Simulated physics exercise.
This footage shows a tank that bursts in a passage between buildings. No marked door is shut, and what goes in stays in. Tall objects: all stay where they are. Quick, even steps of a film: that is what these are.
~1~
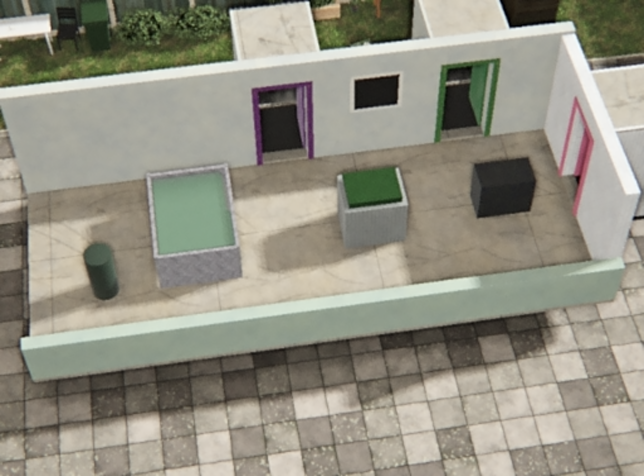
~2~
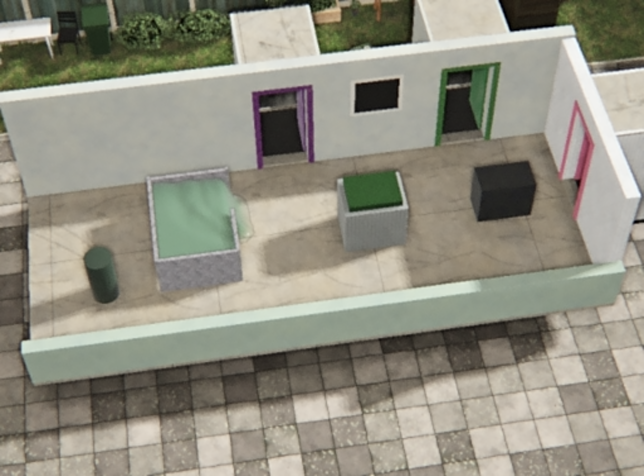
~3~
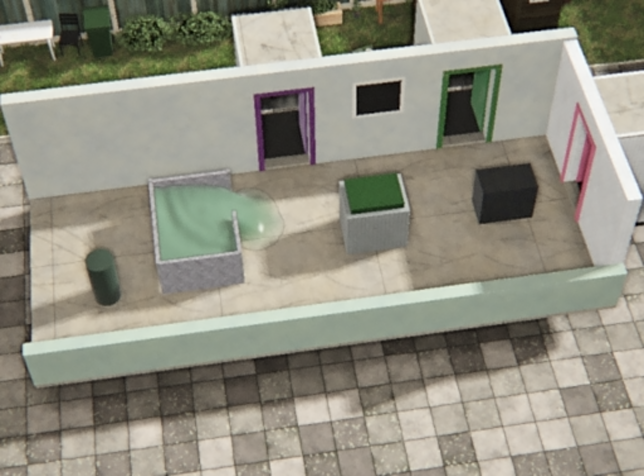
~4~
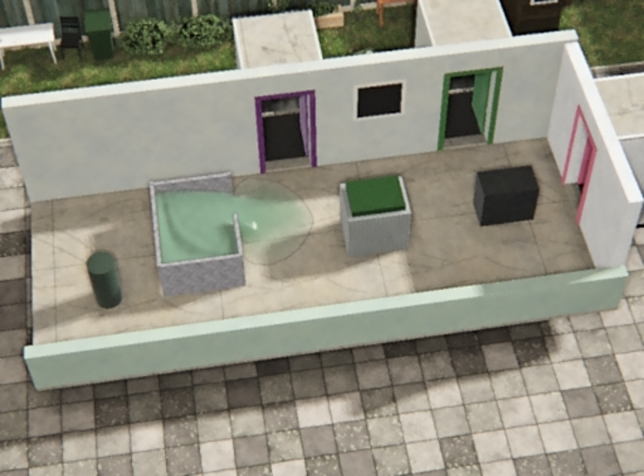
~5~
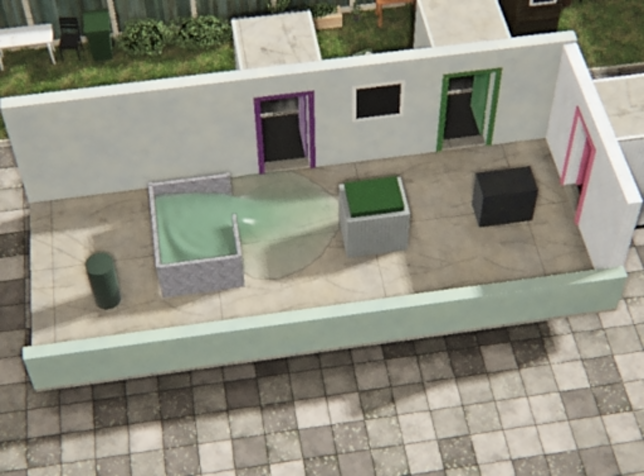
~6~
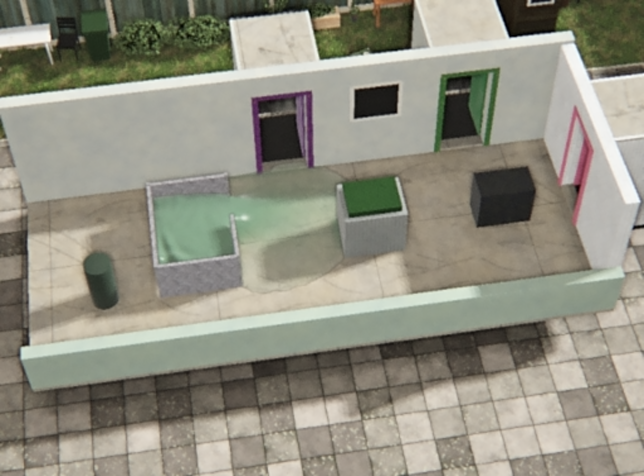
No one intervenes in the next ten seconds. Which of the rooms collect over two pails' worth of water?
Result: The green door is going to be swamped. The pink door is going to be swamped. The purple door is going to be swamped.
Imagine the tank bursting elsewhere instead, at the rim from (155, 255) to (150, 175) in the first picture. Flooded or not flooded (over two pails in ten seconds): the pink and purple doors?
Pink: Below, purple: Below.
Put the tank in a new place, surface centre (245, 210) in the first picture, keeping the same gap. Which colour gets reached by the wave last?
The door you want is the pink door.
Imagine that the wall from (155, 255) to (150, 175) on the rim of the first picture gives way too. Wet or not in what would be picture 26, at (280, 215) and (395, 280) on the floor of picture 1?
Untouched, then untouched.
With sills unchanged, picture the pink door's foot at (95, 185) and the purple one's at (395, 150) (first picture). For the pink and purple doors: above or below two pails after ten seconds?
Result: Pink door no, purple door yes.
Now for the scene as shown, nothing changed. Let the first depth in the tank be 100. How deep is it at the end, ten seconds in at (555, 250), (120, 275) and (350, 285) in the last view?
In that order: 6, 0 and 8 per cent.
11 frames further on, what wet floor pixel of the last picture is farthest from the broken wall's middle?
I'd say near (545, 142).
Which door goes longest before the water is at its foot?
That would be the door marked pink.
A moment on, water covers 30 % of the floor; the green door wet at the sill, nothing in, the pink door not reached, the purple door over two buckets in.
Next, water covers 40 % of the floor; the green door wet at the sill, nothing in, the pink door not reached, the purple door far over two buckets in.
Then, water covers 55 % of the floor; the green door under two buckets in, the pink door over two buckets in, the purple door far over two buckets in.
Later, water covers 75 % of the floor; the green door under two buckets in, the pink door far over two buckets in, the purple door far over two buckets in.
In the end, water covers 80 % of the floor; the green door over two buckets in, the pink door far over two buckets in, the purple door far over two buckets in.
